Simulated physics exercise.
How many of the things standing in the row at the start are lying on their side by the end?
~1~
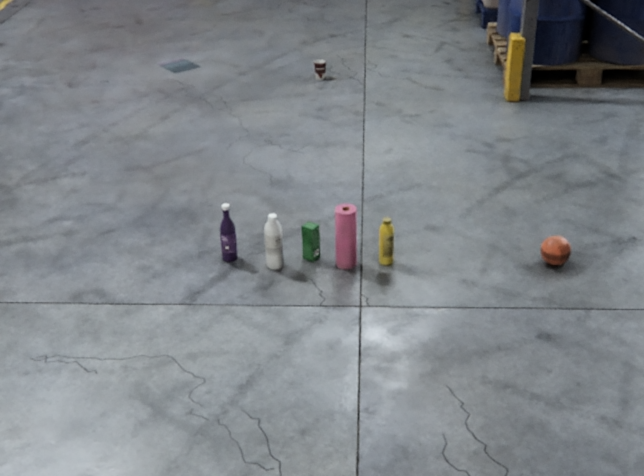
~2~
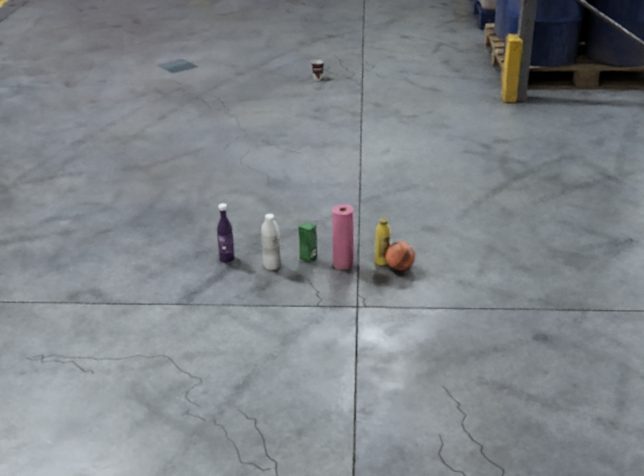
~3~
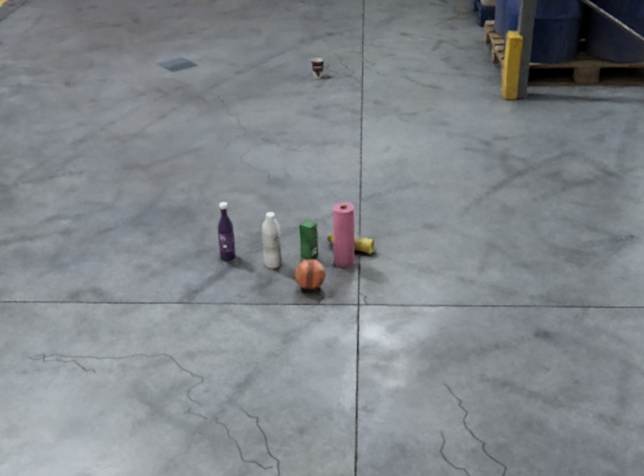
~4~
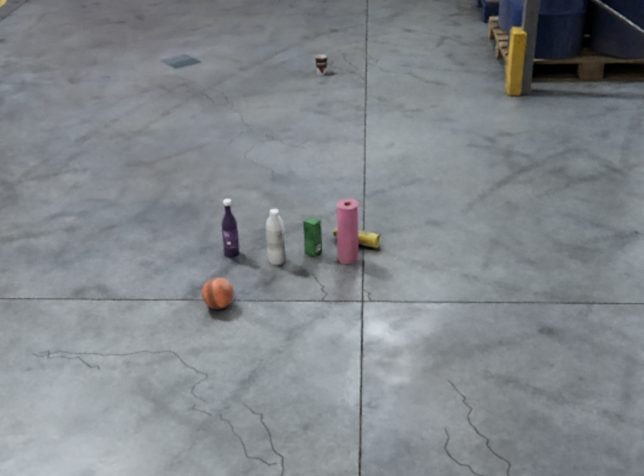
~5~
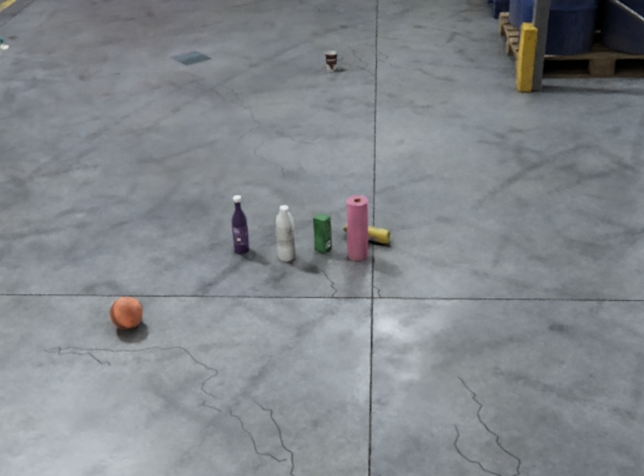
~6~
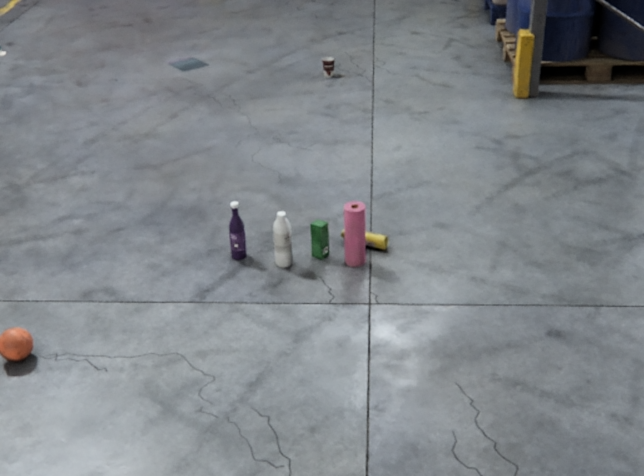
Just one of them, the yellow bottle, is lying on its side at the end.
